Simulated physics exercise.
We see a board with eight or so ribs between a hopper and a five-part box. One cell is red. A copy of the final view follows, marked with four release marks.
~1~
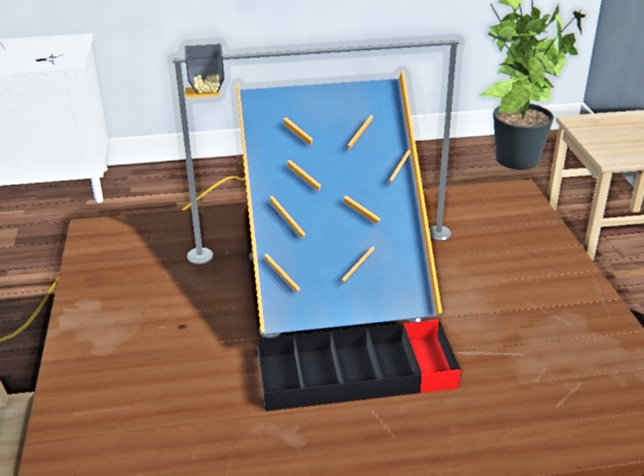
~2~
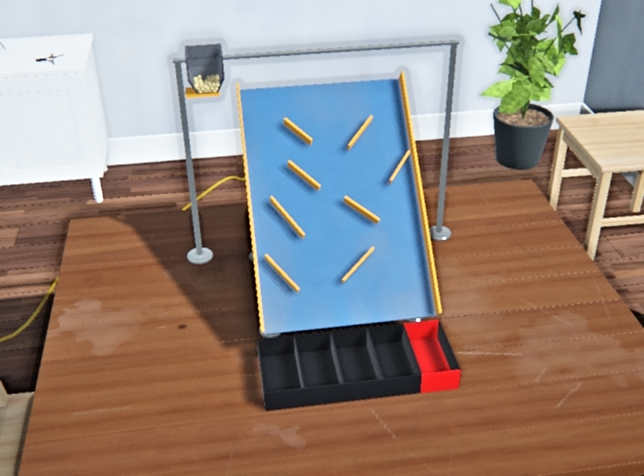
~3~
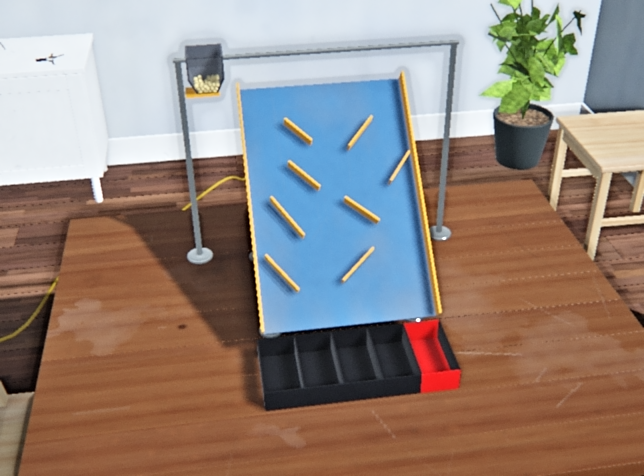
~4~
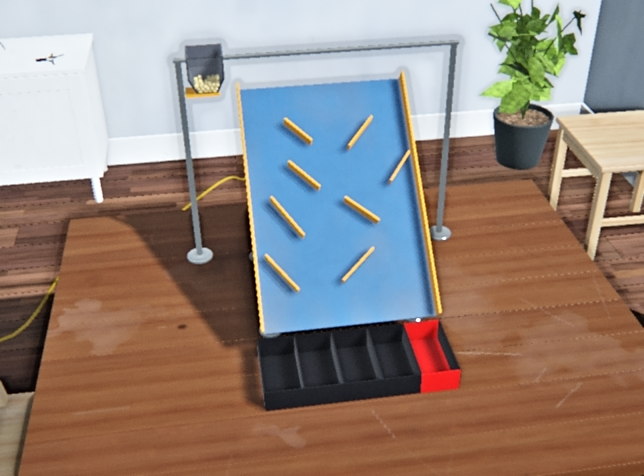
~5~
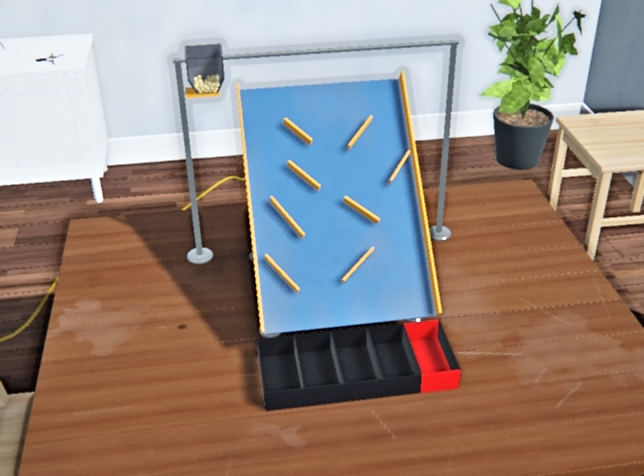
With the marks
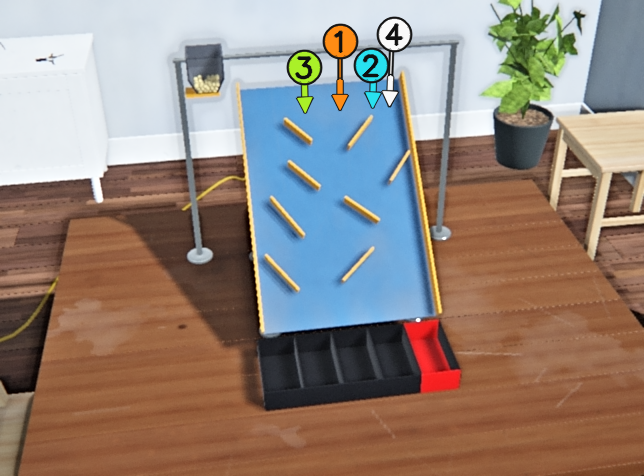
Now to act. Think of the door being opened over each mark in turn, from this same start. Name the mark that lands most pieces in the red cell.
4 is best.
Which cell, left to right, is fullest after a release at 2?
The fifth.
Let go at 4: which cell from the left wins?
The fifth from the left.
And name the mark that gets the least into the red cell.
Here it is mark 1.
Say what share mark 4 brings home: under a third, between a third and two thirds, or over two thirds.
Over two thirds.
On the marked copy, mark 1 meets the board at (340, 104); mark 2 meets the board at (372, 102); mark 3 meets the board at (305, 107); mark 4 meets the board at (389, 100).
Choosing 1, about a tenth in the red cell, roughly two thirds in other cells, roughly a quarter outside the box.
Choosing 2, roughly half in the red cell, roughly a quarter in other cells, roughly a quarter outside the box.
Choosing 3, roughly half in the red cell, roughly a third in other cells, about a tenth outside the box.
Choosing 4, the larger part in the red cell, just a few in other cells, just a few held on the board, roughly a quarter outside the box.
